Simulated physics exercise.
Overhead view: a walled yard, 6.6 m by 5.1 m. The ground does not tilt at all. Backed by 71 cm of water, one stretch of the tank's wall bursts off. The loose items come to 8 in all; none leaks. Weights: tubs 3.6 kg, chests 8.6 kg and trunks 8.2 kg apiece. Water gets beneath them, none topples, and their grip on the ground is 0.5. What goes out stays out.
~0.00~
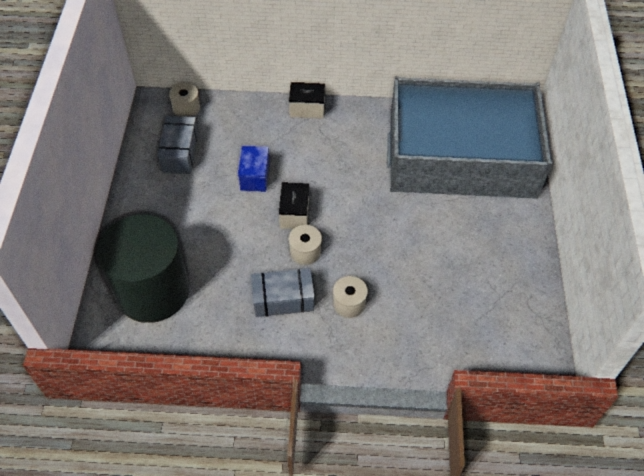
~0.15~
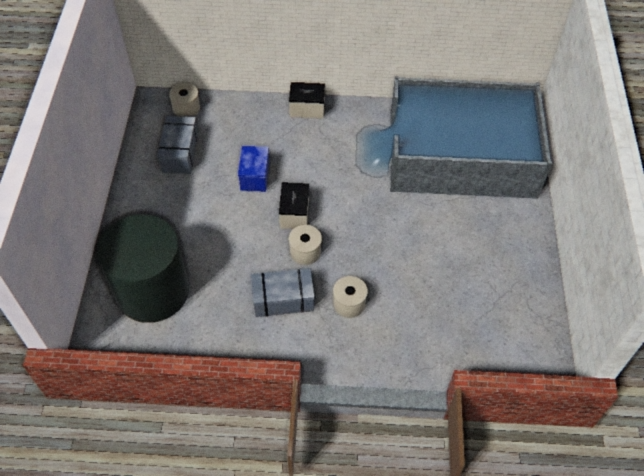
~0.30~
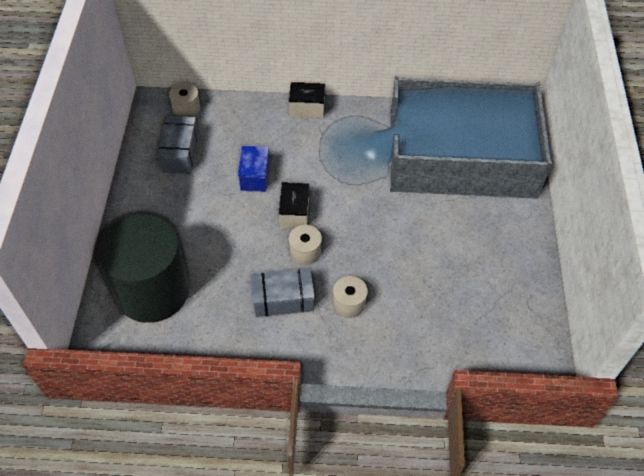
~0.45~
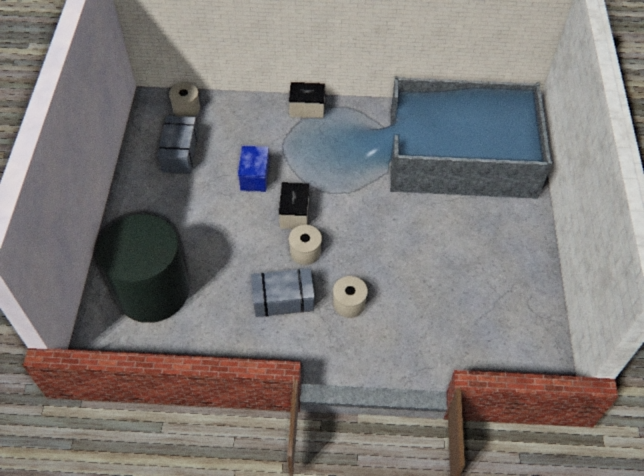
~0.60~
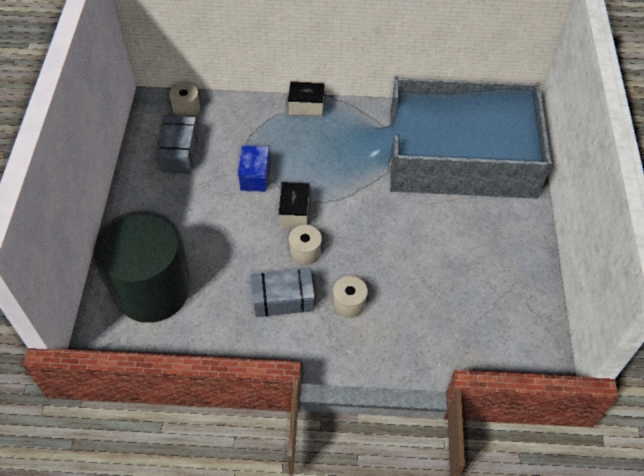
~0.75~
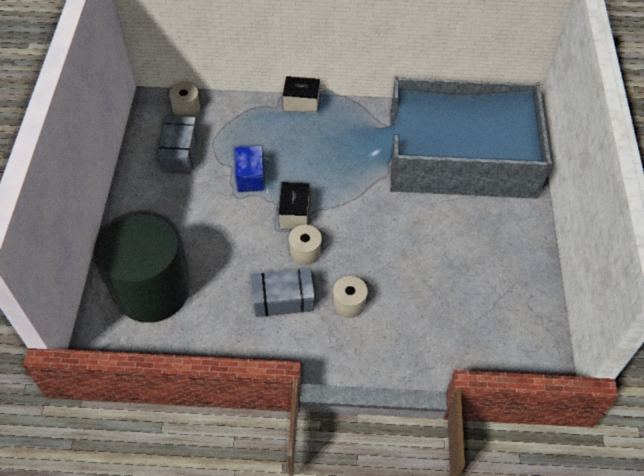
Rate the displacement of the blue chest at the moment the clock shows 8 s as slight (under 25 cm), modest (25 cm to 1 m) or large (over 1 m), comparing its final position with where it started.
Large.
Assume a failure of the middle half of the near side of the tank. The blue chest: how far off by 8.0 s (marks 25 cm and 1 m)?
The blue chest simply stays where it is.
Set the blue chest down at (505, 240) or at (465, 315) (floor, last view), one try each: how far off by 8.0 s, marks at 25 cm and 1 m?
Run one, it remains planted; run two, it gets moved partway.
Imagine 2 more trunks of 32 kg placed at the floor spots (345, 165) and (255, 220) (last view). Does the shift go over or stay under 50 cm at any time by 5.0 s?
In the order asked: Clear of the mark; clear of the mark.
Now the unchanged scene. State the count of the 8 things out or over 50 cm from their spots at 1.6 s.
By that time the total stands at 5.
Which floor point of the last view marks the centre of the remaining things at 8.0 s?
Mean position: Approximately (347, 253).
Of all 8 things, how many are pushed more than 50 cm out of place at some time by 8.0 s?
The number is 8.
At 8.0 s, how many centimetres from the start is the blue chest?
Distance: Near 250 cm.
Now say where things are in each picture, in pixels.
In the first picture, the blue chest at (253, 161), on the bottom; water covers 3.1 m2; 0 of 8 have shifted.
In the second picture, the blue chest at (253, 161) rests on the ground; water covers 3.6 m2; 0 of 8 have shifted.
In the third picture, the blue chest at (253, 161) rests on the ground; water covers 4.3 m2; 0 of 8 have shifted.
In the fourth picture, the blue chest at (253, 161), on the bottom; 5.2 m2 under water; 0 of 8 have shifted.
In the fifth picture, the blue chest at (253, 161) rests on the ground; 6.2 m2 under water; 0 of 8 have shifted.
In the sixth picture, the blue chest at (249, 161) rests on the ground, 7 cm from its start; water covers 7.4 m2; 2 of 8 have shifted.
After 1.6 s the blue chest is near (139, 179), 1.7 m from its start, aground; 0 of 8 are out; 2 afloat.
After 3.6 s the blue chest is near (87, 301), 3.2 m from its start, afloat; 0 of 8 are out; 4 afloat.
After 5.6 s the blue chest is near (210, 314), 2.6 m from its start, afloat; 0 of 8 are out; 7 afloat.
After 8.0 s the blue chest is near (360, 269), 2.4 m from its start, afloat; 1 of 8 are out; 5 afloat.
